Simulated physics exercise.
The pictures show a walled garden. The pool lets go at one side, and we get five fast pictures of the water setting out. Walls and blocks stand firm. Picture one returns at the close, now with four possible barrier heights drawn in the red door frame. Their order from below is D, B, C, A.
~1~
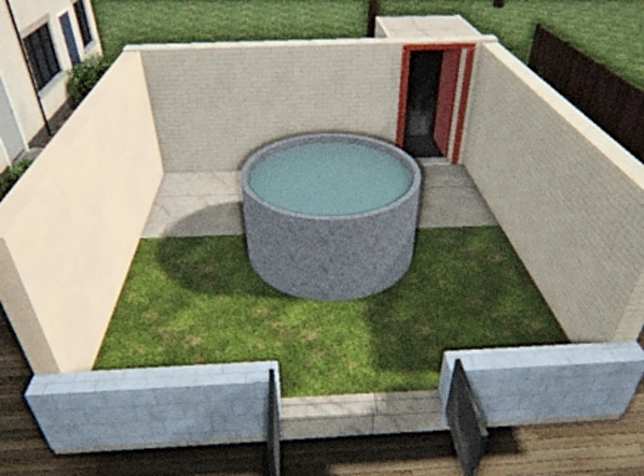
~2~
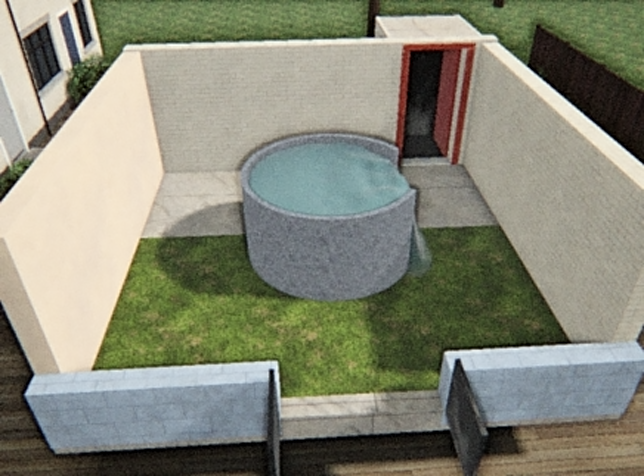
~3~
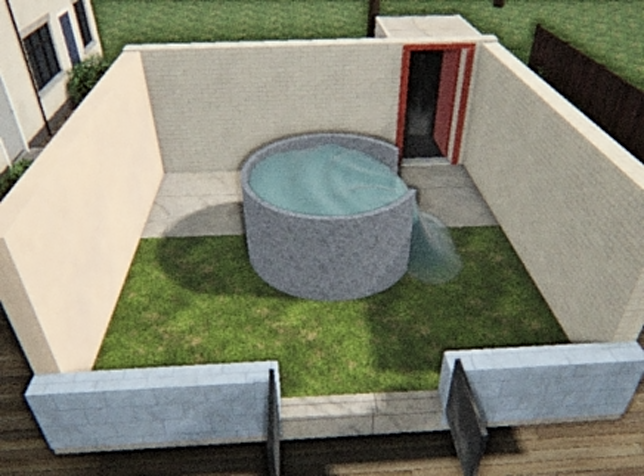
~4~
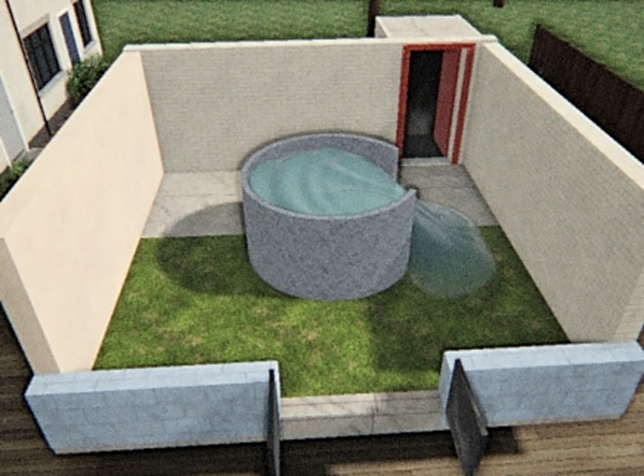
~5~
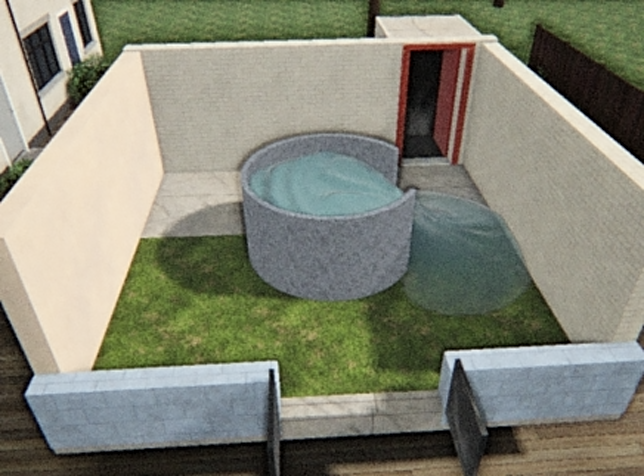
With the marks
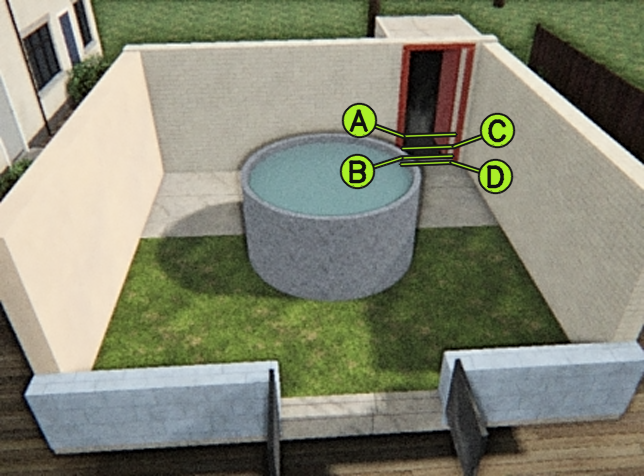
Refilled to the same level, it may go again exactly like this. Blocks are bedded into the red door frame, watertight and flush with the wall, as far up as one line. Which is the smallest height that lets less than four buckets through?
Line A just does it.
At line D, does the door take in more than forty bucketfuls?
Yes, it does.
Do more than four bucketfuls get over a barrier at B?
Yes, that goes wrong.
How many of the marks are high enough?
One of them.
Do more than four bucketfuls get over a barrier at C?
Yes, that goes wrong.
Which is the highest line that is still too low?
The answer is C.
On the marked copy, A at (429, 135); B at (427, 157); C at (428, 147); D at (426, 163); from the bottom up D, B, C, A.
Choosing A, a splash gets over, under a bucket.
Choosing B, dozens of bucketfuls pour in.
Choosing C, about 10 bucketfuls get in.
Choosing D, dozens of bucketfuls pour in.
